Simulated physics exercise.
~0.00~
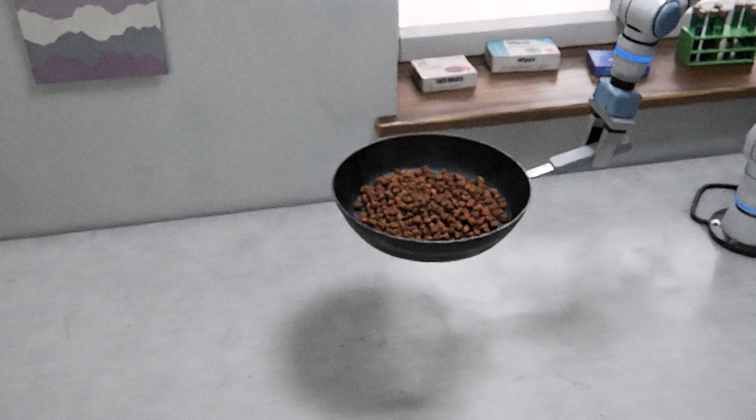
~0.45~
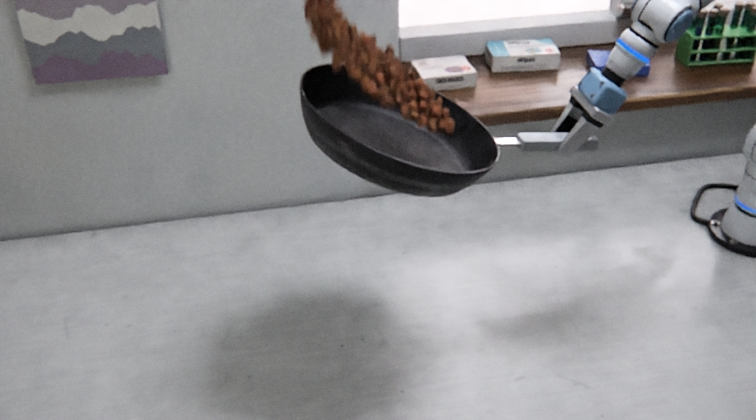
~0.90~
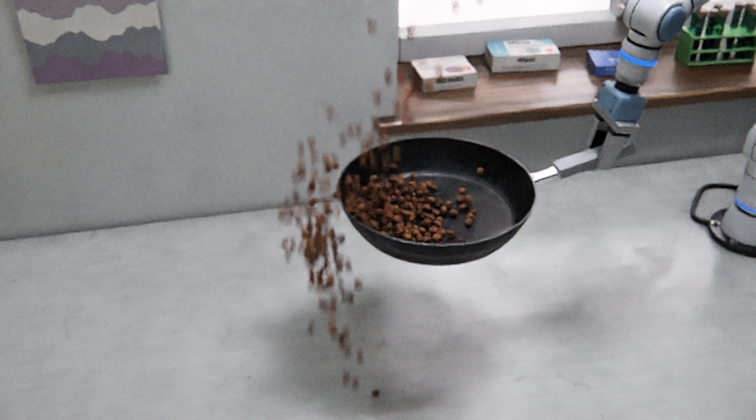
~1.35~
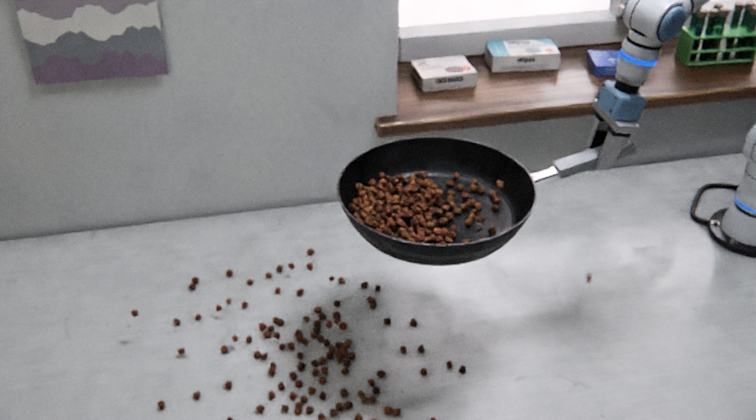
We see a robot arm holding a black frying pan of brown pellets above a gray table, then swinging it up and tossing them. As the pan returns level, many pellets spill past its left side and scatter across the table, while the rest remain inside.
